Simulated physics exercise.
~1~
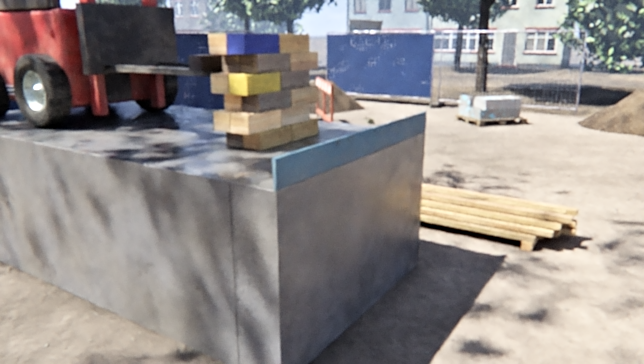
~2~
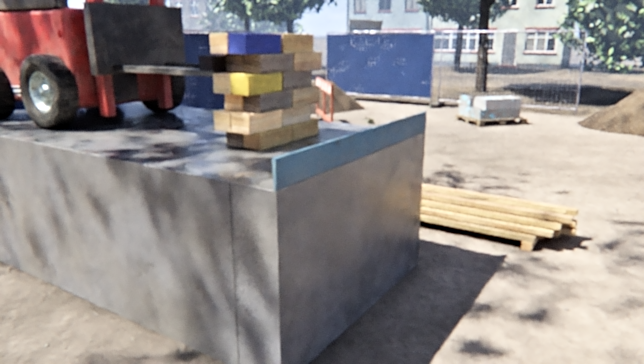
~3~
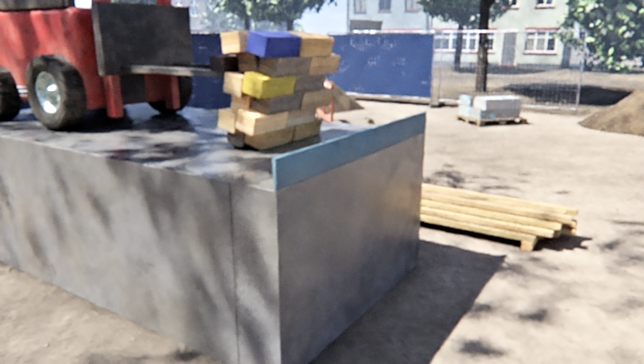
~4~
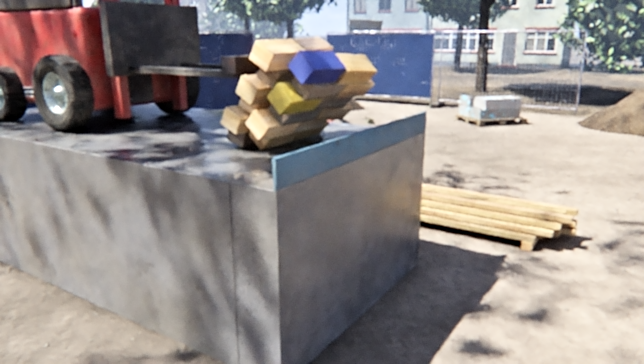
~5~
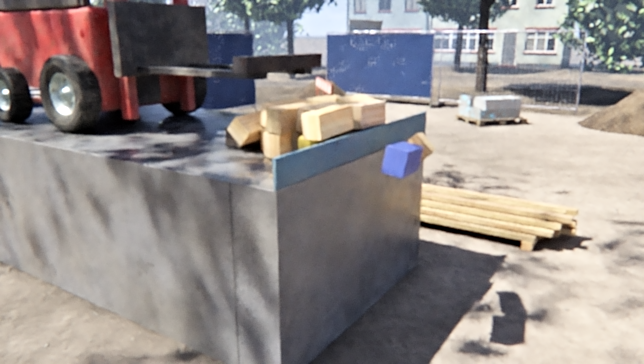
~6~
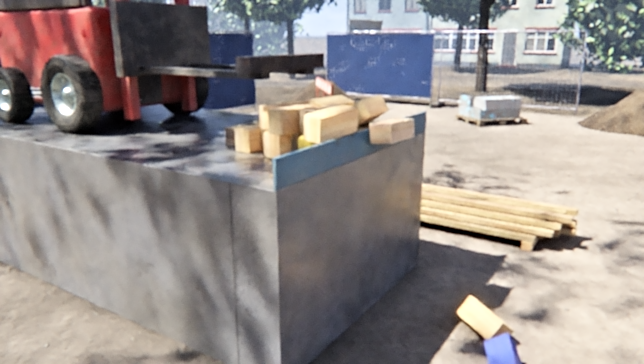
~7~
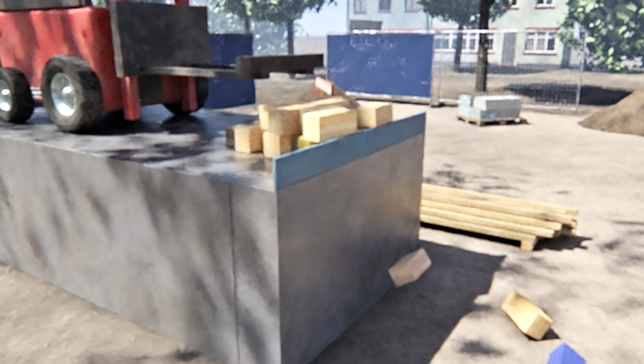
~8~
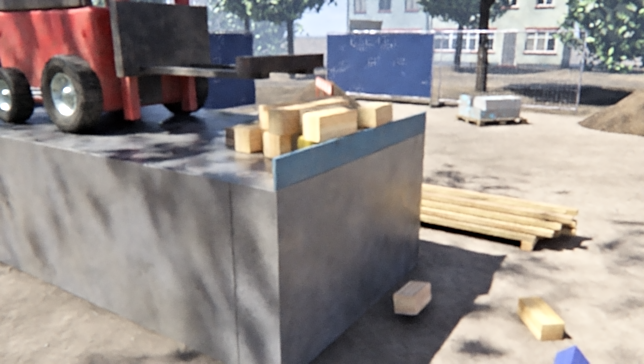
A red lift truck carrying a dark beam on its forks rolls right along a raised grey deck in a sunny dirt yard, seen from slightly above, with blue panels and trees behind. Ahead of it stands a stack of wooden blocks, one blue and one yellow, near a low pale-blue edge board. The beam pushes the stack, which twists, leans right and collapses against the board. The blue block and a plain one tumble over to the ground, and another plain block follows. The truck stops, leaving most blocks heaped on the deck and three lying below.
